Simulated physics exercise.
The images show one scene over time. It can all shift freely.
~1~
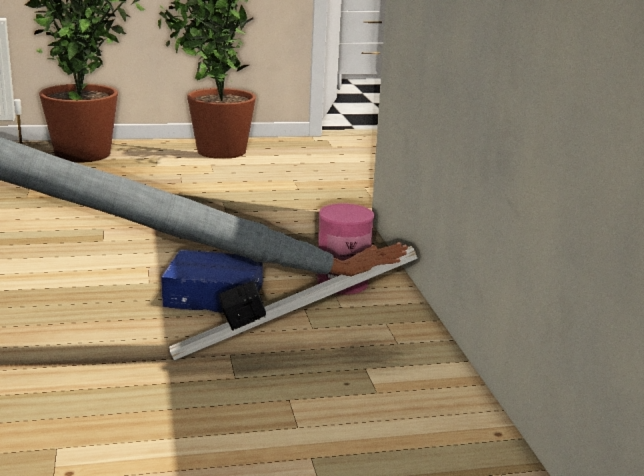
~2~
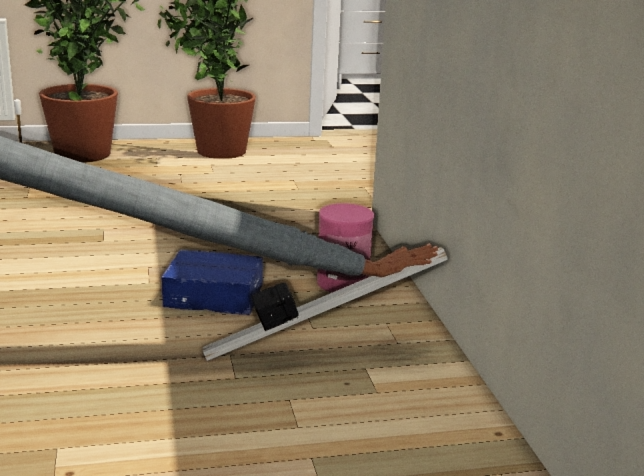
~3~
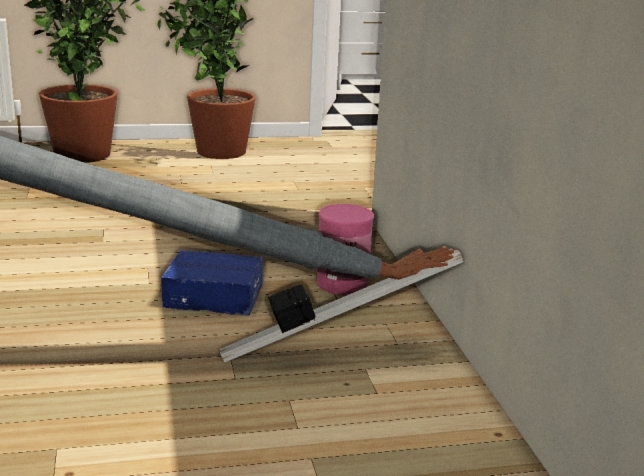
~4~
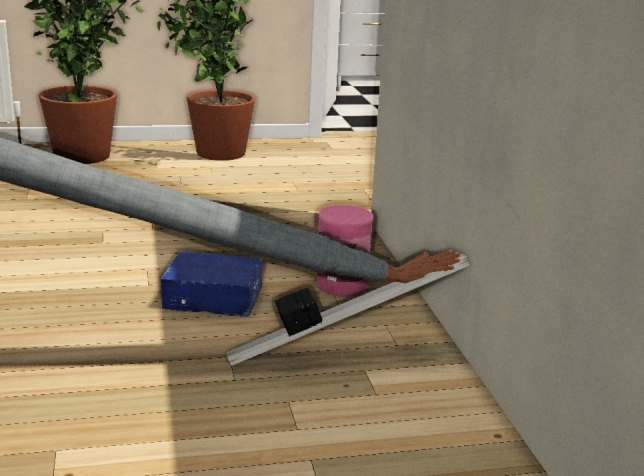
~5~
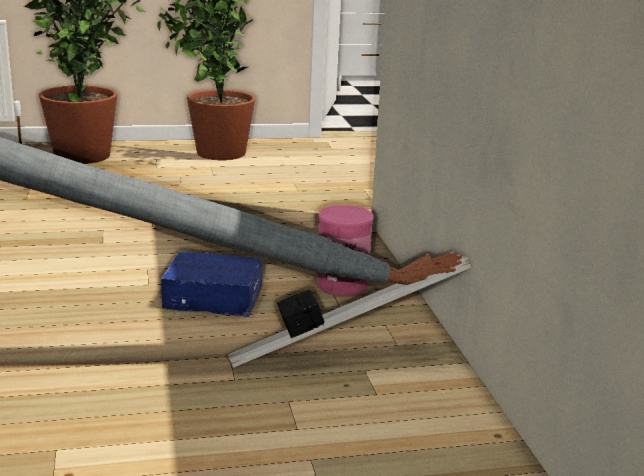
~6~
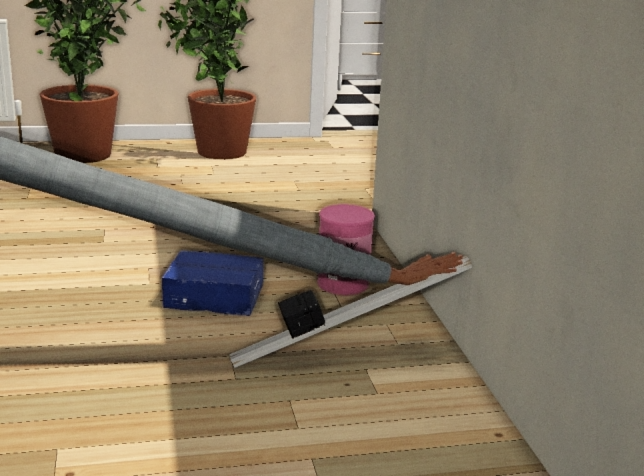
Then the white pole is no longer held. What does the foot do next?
It sinks.
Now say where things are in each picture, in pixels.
In the first picture, not yet at the wall; white pole (294, 302); blue box (214, 281).
In the second picture, not yet at the wall; white pole (325, 303); blue box (214, 281).
In the third picture, not yet at the wall; white pole (342, 305); blue box (214, 282).
In the fourth picture, not yet at the wall; white pole (349, 309); blue box (213, 283).
In the fifth picture, propped up under the hand; white pole (351, 311); blue box (213, 283).
In the sixth picture, propped up under the hand; white pole (352, 311); blue box (214, 282).
Then, 0.30 s past the last view, white pole sunk by 9° near (345, 328).
Then, 0.50 s past the last view, white pole sunk by 24° near (339, 348).
Finally, moved from the start, white pole; the other 2 still in place. Final places as the last picture's camera would see them, white pole near (339, 354). The pole gives way.
